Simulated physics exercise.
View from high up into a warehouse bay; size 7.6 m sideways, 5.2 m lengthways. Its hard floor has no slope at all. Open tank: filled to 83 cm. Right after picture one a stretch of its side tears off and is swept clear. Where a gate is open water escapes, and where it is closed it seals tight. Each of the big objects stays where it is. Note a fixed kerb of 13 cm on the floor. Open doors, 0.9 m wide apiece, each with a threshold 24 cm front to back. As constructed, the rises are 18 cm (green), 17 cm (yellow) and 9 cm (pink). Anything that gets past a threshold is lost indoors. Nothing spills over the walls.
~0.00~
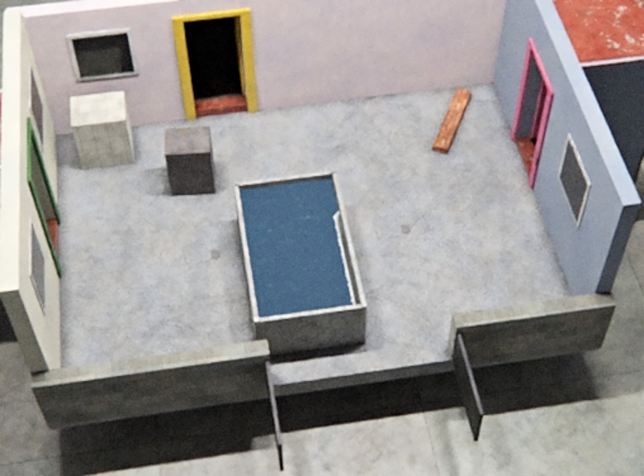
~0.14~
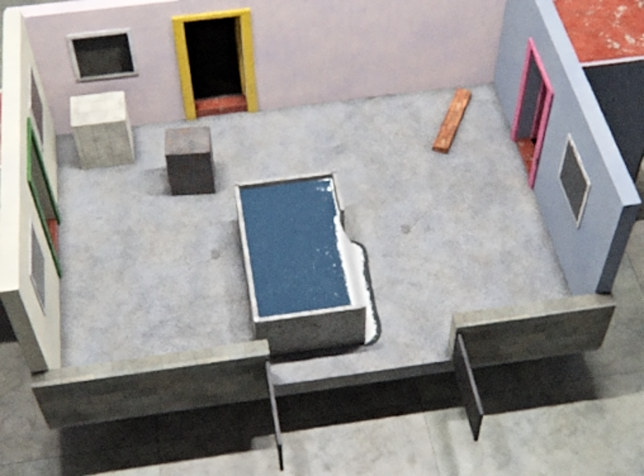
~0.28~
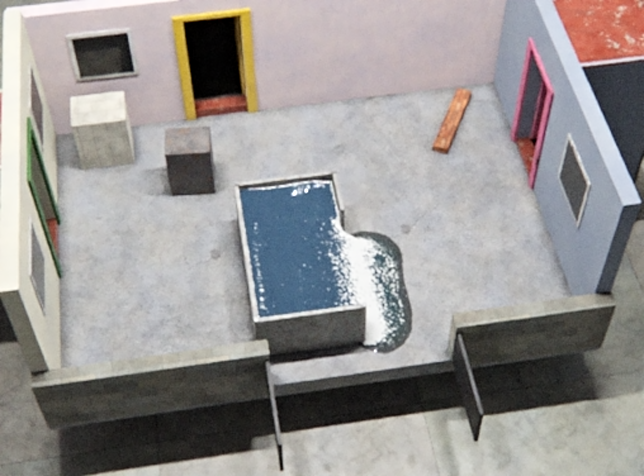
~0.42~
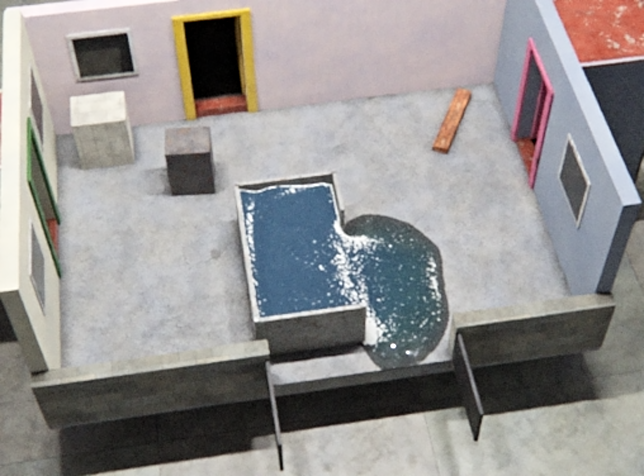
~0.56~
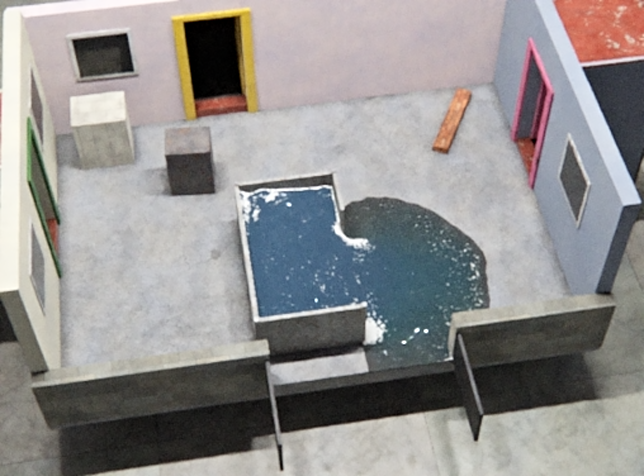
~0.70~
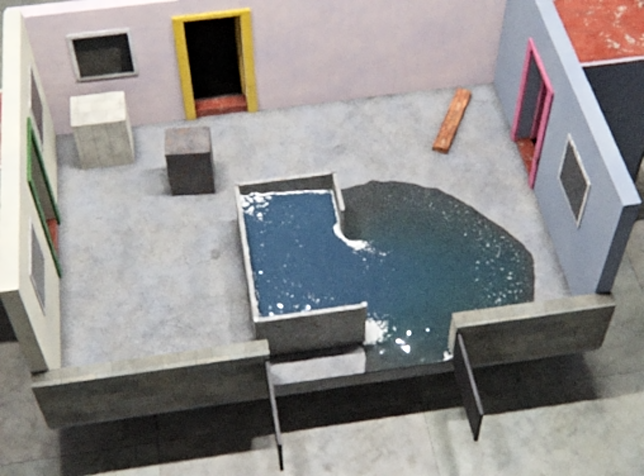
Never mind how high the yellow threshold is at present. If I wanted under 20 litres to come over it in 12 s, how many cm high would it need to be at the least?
It would need to be about 6.5 cm high.
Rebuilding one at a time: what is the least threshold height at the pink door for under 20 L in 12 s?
Pink: 17 cm.
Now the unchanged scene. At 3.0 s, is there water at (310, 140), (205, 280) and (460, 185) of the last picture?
Point 1: Bone dry; point 2: Bone dry; point 3: Awash.
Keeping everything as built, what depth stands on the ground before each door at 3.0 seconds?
Reading in centimetres: Green = 0, yellow = 0, pink = 14.
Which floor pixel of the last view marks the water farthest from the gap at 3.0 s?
Close to pixel (494, 88).
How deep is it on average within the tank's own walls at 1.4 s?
About 39 centimetres.
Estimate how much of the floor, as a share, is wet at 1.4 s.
Roughly 30 percent of the floor is wet.
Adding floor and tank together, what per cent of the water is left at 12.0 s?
About 76 per cent.
After 1.4 s water covers 30 % of the floor, deepest (64 cm) near (570, 328); it has not reached the yellow door.
After 3.0 s water covers 35 % of the floor, deepest (36 cm) near (487, 96); it has not reached the yellow door.
After 12.0 s water covers 95 % of the floor, deepest (11 cm) near (63, 400); 8 cm at the yellow door, 0 litres in over its 17 cm threshold.
At the yellow door as built, the water arrived by 4.4 s and peaked near 12 cm at 9.8 s.
With a threshold of 6 cm, 27 litres would have come in within the 12 s; with 8.5 cm, 9 litres. So under 20 litres takes about 6.5 cm.
